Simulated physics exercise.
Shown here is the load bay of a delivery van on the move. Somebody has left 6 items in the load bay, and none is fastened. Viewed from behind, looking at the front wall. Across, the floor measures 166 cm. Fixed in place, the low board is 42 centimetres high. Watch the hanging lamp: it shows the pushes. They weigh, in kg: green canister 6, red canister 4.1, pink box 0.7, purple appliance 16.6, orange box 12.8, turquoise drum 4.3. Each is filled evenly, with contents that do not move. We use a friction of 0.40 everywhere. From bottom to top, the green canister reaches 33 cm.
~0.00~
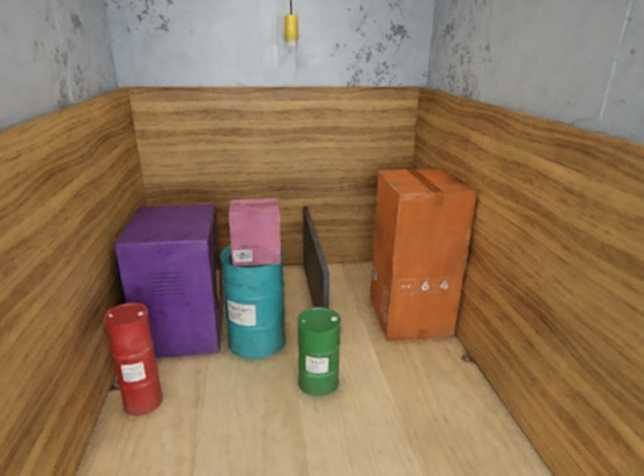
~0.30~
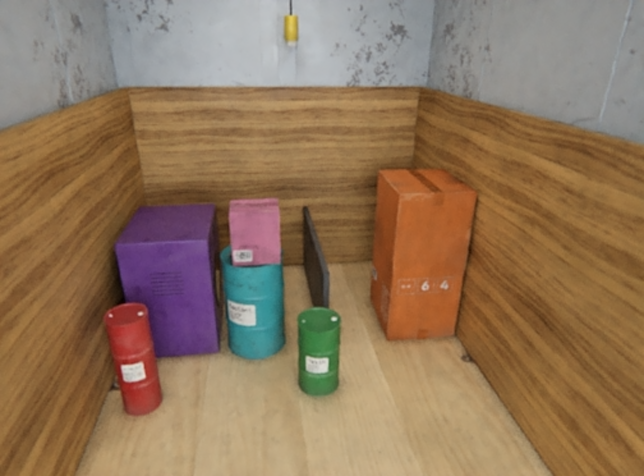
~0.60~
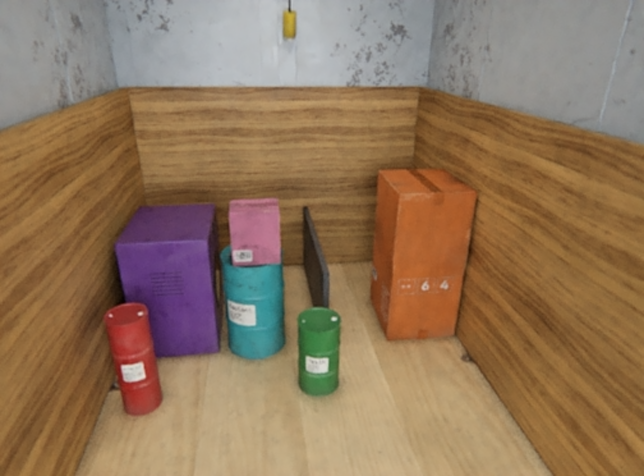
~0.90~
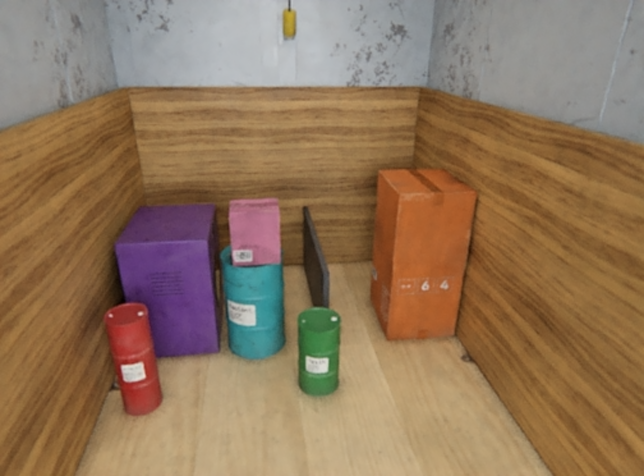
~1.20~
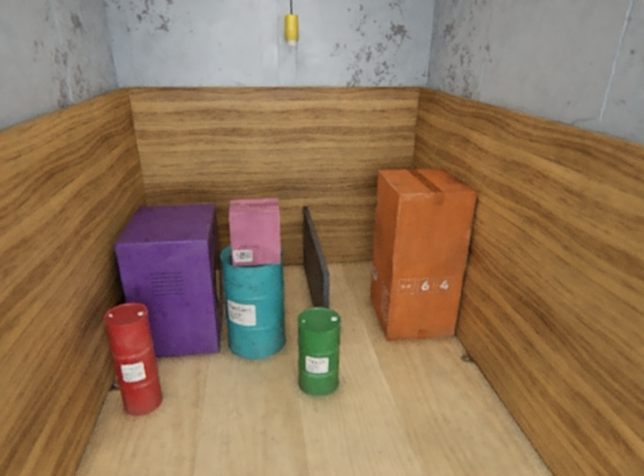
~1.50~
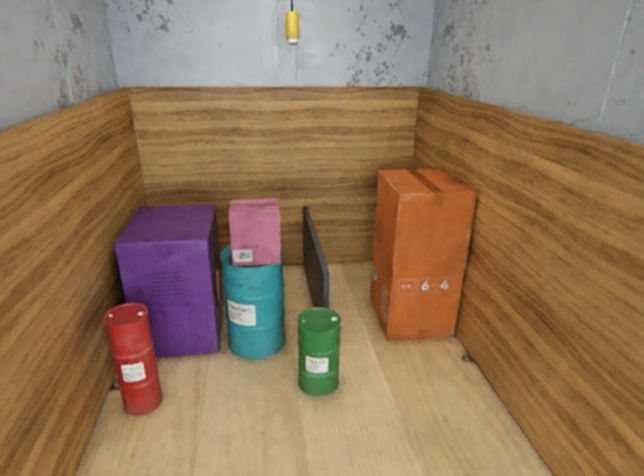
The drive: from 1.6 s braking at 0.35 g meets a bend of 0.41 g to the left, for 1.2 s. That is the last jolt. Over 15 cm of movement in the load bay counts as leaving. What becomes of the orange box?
Oh, that one gets away.
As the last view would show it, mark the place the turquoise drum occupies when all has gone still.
In the last picture it sits around (234, 279).
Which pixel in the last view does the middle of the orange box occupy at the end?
It ends near (346, 232).
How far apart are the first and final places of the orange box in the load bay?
Roughly 44 centimetres.
By 2.20 s, load feels 0.35 g forwards, 0.41 g left; orange box 11 cm from its spot near (396, 248); red canister tilted 19°; pink box 14 cm from its spot.
By 2.40 s, load feels 0.35 g forwards, 0.41 g left; orange box 26 cm from its spot near (372, 241); red canister tilted 39°; pink box 26 cm from its spot.
When it is over (3.4 s), lying over in the load bay, red canister; not toppled but over 15 cm from the start, green canister, pink box, orange box and turquoise drum; the last one within 15 cm of the start. In the last view, orange box near (346, 232).
